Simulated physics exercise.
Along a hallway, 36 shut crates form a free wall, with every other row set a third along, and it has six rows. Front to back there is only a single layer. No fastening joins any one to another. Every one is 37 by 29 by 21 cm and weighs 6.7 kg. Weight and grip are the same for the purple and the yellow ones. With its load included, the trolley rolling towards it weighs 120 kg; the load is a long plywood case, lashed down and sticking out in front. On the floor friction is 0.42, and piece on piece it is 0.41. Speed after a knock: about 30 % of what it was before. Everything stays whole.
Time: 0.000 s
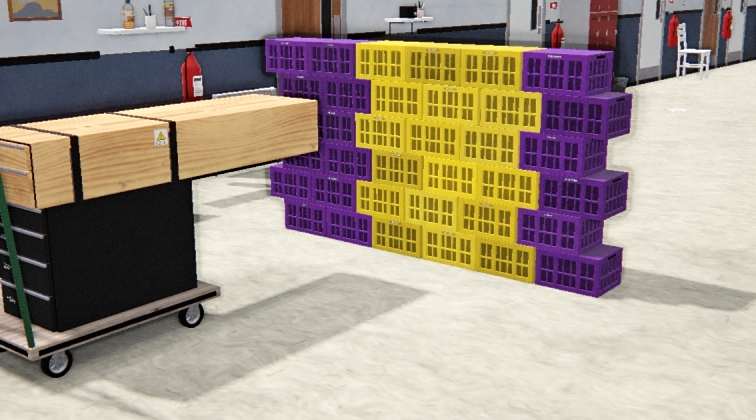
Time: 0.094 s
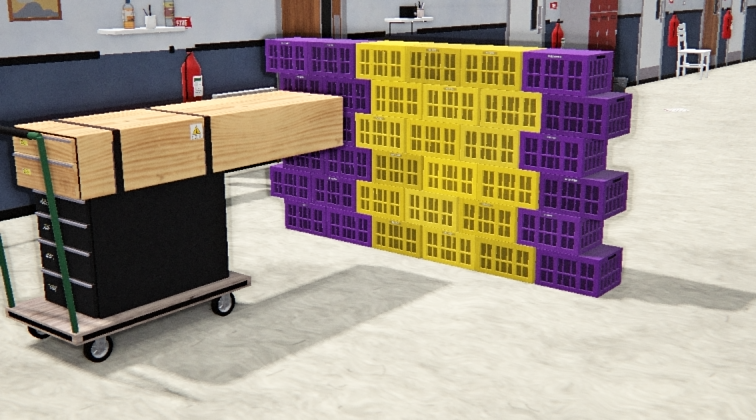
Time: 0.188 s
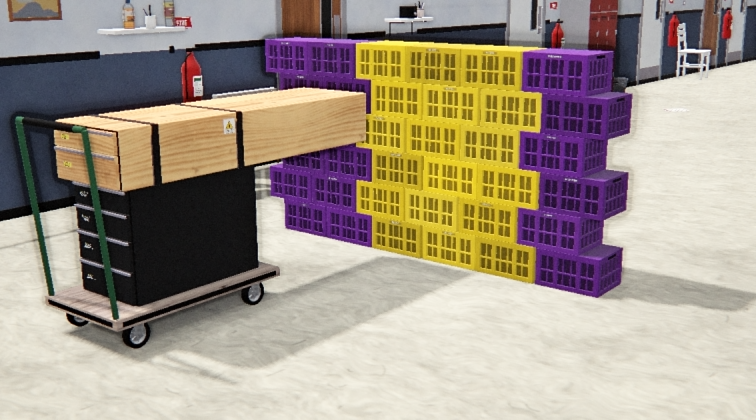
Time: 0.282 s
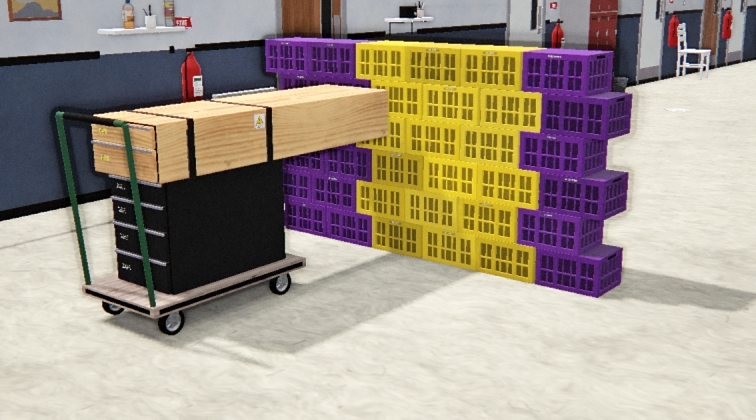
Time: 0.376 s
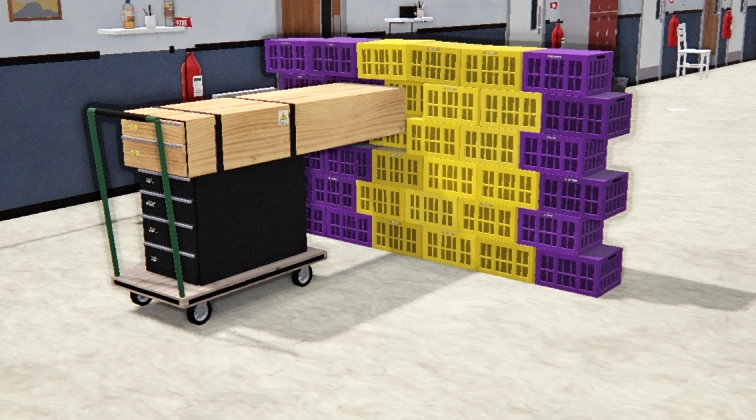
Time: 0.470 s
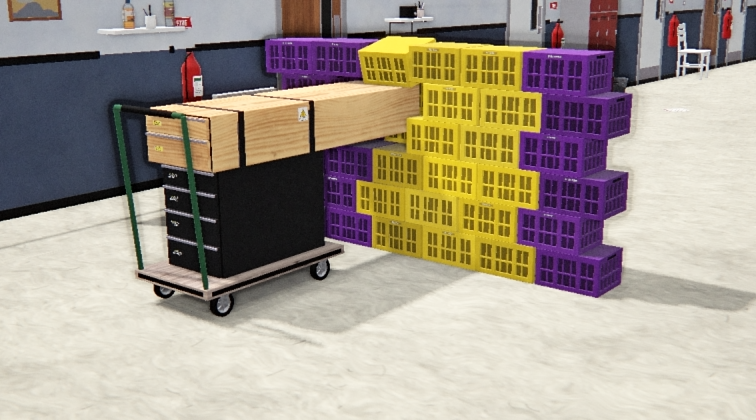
Hallway with a loaded trolley rolling right, its long wooden case pushing into a purple and yellow crate wall, tilting a top crate.
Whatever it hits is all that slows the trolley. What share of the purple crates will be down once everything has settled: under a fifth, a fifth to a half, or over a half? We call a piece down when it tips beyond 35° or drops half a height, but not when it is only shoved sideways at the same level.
Under a fifth.
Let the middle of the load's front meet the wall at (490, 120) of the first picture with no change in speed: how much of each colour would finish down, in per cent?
Purple 20 %, yellow 40 %.
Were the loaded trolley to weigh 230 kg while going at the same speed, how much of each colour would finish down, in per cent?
Down by colour: Purple 20, yellow 10 per cent.
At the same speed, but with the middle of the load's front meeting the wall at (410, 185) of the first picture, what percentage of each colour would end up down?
In that case purple 0, yellow 20 per cent.
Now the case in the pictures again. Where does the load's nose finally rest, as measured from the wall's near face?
95 cm beyond.
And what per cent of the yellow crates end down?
Yellow: 10%.
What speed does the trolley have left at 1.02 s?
The trolley is doing roughly 0.5 m/s at that moment.
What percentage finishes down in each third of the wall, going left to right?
Left 20 %, middle 20 %, right 0 %.
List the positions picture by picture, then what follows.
In the first picture (each place is the centre of the face we see best), load (310, 117) 67 cm short of the wall; top purple crate (330, 60); top yellow crate (490, 70); all as stacked.
The second picture shows load (336, 113) 47 cm short of the wall; top purple crate (330, 60).
The third picture shows load (360, 109) 27 cm short of the wall; top purple crate (330, 60).
The fourth picture shows load (382, 105) 7 cm short of the wall; top purple crate (330, 60).
The fifth picture shows load (399, 102) 10 cm into the wall's line; top purple crate (331, 59); 4 have shifted.
The sixth picture shows load (414, 100) 24 cm into the wall's line; top purple crate (336, 59) moved 40 mm; top yellow crate (490, 70); steepest lean 14°, the crate at (384, 69); 8 have shifted.
By 0.68 s, load 53 cm past the wall's line, still rolling; 1 of the 18 purple crates down (3 of 36 in all colours); top purple crate tilted 8°.
By 1.02 s, load 89 cm past the wall's line, still rolling; 2 of the 18 purple crates down (4 of 36 in all colours); top purple crate tilted 7°.
When it is over (1.7 s), load 94 cm past the wall's line, stopped; 2 of the 18 purple crates down (4 of 36 in all colours); top purple crate tilted 6°; top yellow crate unmoved. That is 11 per cent. In pixels of the last frame, middles, top purple crate near (380, 57), top yellow crate near (506, 68).
